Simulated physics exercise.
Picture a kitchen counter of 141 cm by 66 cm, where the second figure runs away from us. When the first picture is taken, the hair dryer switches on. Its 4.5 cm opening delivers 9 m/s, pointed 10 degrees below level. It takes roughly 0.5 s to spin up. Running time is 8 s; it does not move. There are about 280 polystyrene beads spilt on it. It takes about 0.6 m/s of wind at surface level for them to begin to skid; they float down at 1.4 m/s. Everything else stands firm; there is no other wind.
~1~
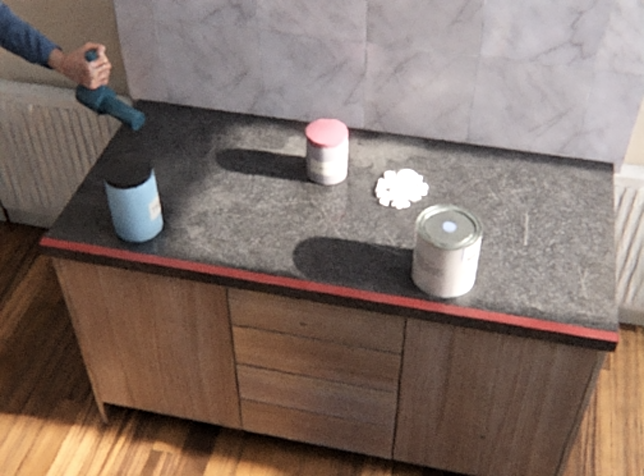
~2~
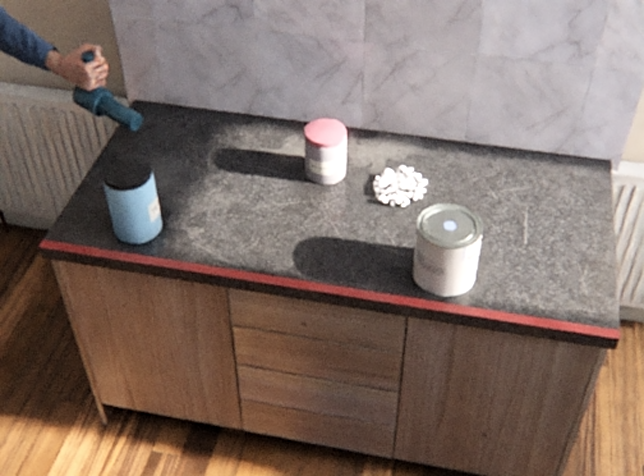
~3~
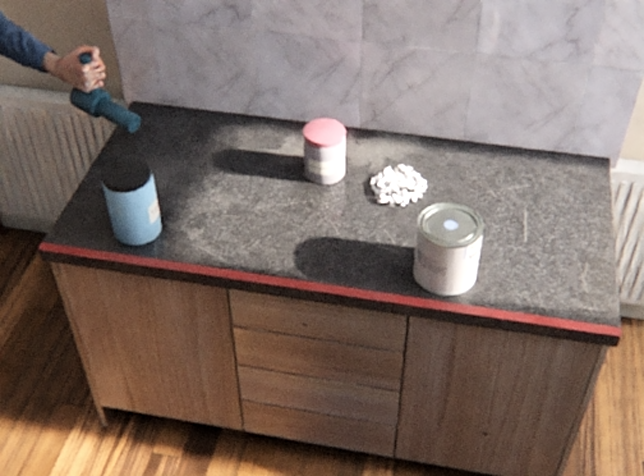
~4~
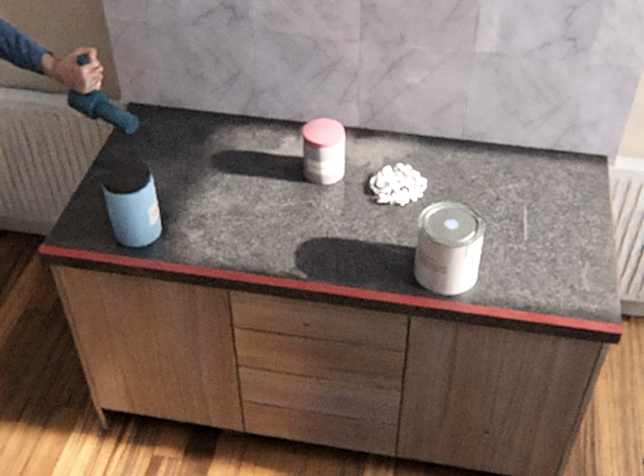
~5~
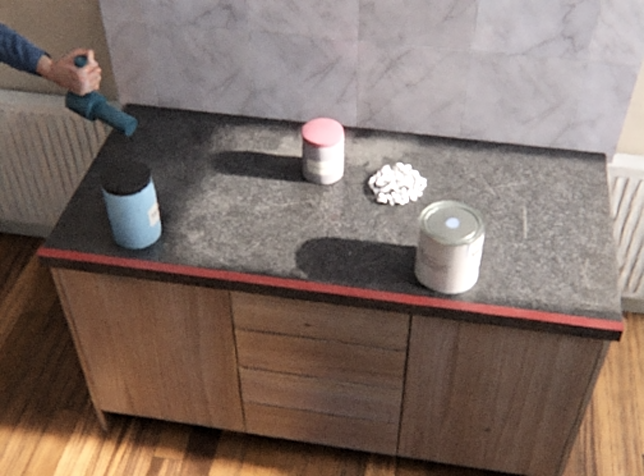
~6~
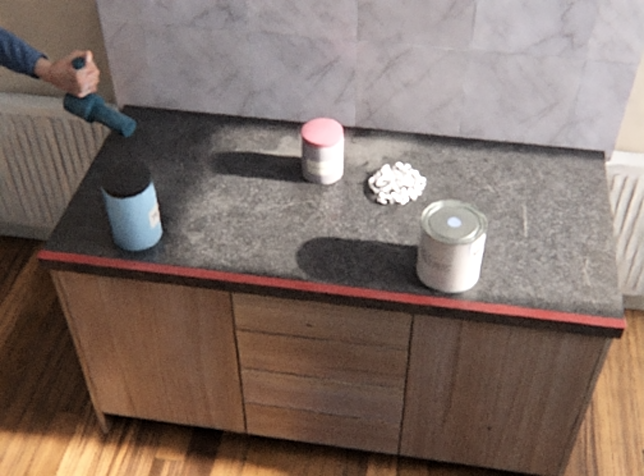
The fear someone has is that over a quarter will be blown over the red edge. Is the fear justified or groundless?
My prediction: The spill over that edge stays at or below a quarter.
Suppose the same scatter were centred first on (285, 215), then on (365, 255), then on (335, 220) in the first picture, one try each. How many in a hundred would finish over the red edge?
It goes 70 %, then 90 %, then 30 %.
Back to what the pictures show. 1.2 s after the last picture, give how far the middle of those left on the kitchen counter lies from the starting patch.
Around 10 cm from the start.
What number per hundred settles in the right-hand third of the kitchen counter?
20 %.
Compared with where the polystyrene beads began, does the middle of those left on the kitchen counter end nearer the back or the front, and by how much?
Shift: Towards the far edge, some 10 cm.
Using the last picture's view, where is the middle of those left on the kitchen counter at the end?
Look near pixel (451, 169) of the last view.
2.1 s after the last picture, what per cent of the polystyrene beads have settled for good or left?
Estimated share: Close to 50 per cent.
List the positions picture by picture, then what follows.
In the first picture, the middle of the polystyrene beads is near (402, 190), none has stirred yet and the mouth of the hair dryer is at (139, 122).
In the second picture, the middle of the polystyrene beads is near (401, 186), none has stirred yet and the red edge is centred on (313, 291).
In the third picture, the middle of the polystyrene beads is near (400, 186), none has stirred yet, the top of a jar is at (324, 131) and the top of a tin is at (451, 224).
In the fourth picture, the middle of the polystyrene beads is near (400, 186) and none has stirred yet.
In the fifth picture, the middle of the polystyrene beads is near (399, 185) and none has stirred yet.
In the sixth picture, the middle of the polystyrene beads is near (399, 184) and none has stirred yet.
Then, 1.2 s after the last picture the count stands so, 0 % are over the red edge; the middle of those still in play is near (432, 182).
Then, 2.1 s after the last picture the count stands so, 0 % are over the red edge; the middle of those still in play is near (454, 171).
Then, 4.0 s after the last picture the count stands so, 0 % are over the red edge; the middle of those still in play is near (439, 171).
Then, 7.6 s after the last picture, at the end, 0 % are over the red edge; the middle of those still in play is near (451, 169).
